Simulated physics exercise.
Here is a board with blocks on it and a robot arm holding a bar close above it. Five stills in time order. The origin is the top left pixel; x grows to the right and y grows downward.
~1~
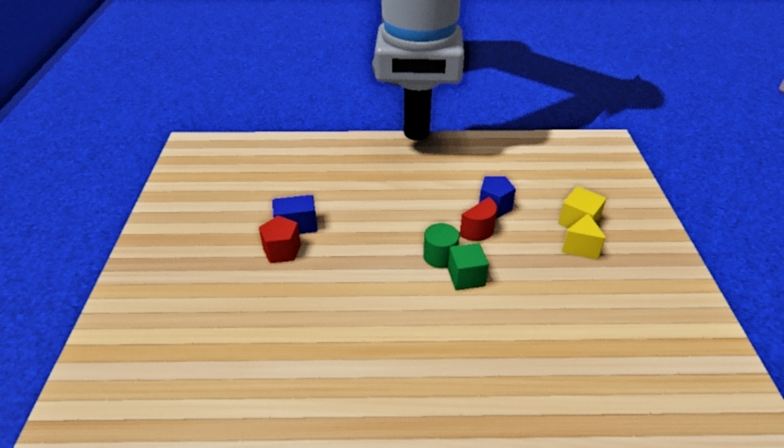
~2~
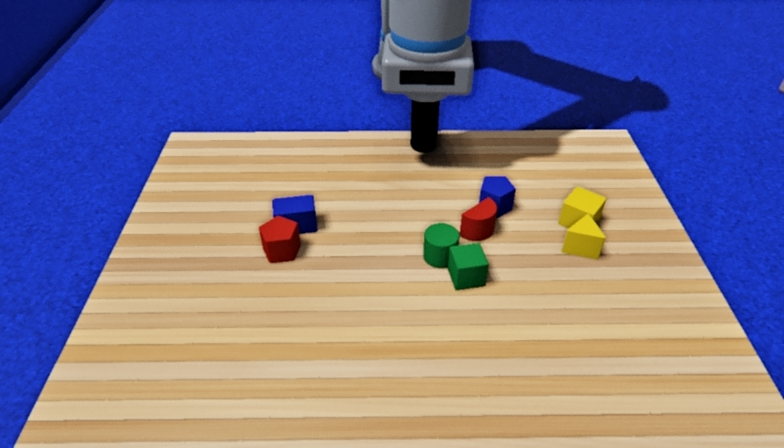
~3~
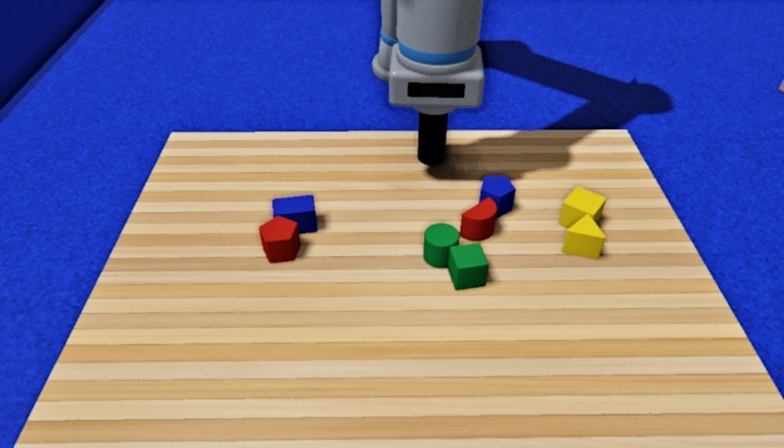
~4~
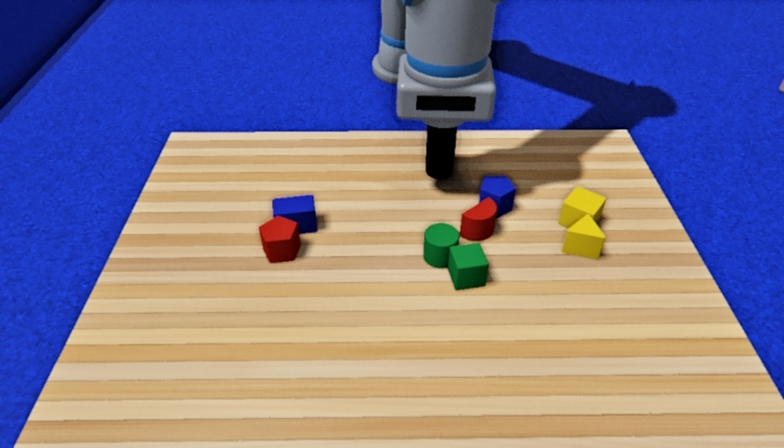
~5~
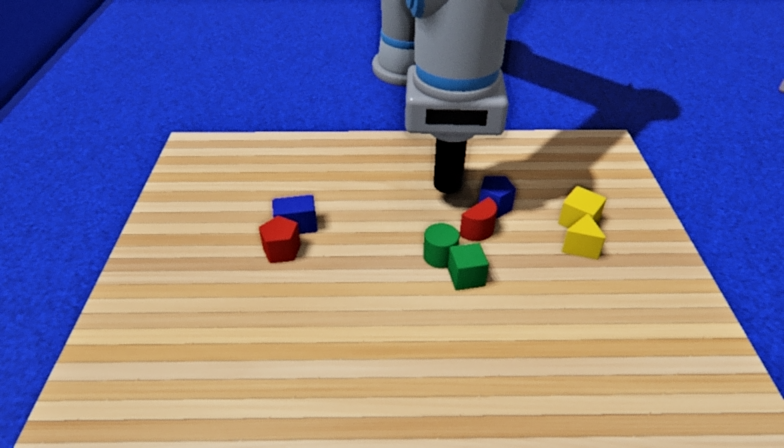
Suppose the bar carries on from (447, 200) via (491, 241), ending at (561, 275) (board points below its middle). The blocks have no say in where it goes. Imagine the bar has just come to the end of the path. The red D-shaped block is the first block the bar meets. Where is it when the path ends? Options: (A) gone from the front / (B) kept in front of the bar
I'll go with A - gone from the front.
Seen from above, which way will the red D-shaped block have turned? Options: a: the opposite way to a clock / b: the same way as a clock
Letter b.
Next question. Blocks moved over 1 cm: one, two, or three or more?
My count: 1.
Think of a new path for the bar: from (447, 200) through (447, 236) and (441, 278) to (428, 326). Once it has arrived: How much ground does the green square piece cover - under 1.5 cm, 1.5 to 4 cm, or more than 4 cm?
It slides somewhere between 1.5 and 4 cm.
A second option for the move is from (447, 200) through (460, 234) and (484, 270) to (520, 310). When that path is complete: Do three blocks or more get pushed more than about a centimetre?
Short answer: No.
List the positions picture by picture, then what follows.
Bar's lower end (417, 135); red D-shaped block (482, 209); blue pentagon (498, 185), in the first picture.
Bar (424, 147); blocks still, in the second picture.
Bar (431, 159); blocks still, in the third picture.
Bar (439, 172); blocks still, in the fourth picture.
Bar (448, 186); red D-shaped block (482, 209); blue pentagon (498, 185), in the fifth picture.
The first path, step by step. One third of the way, bar (475, 214); red D-shaped block (494, 220).
Two thirds of the way, bar (517, 238); red D-shaped block (533, 248), turned 30° clockwise.
At the end, bar (565, 261); red D-shaped block (564, 271), turned 65° clockwise; blue pentagon still.
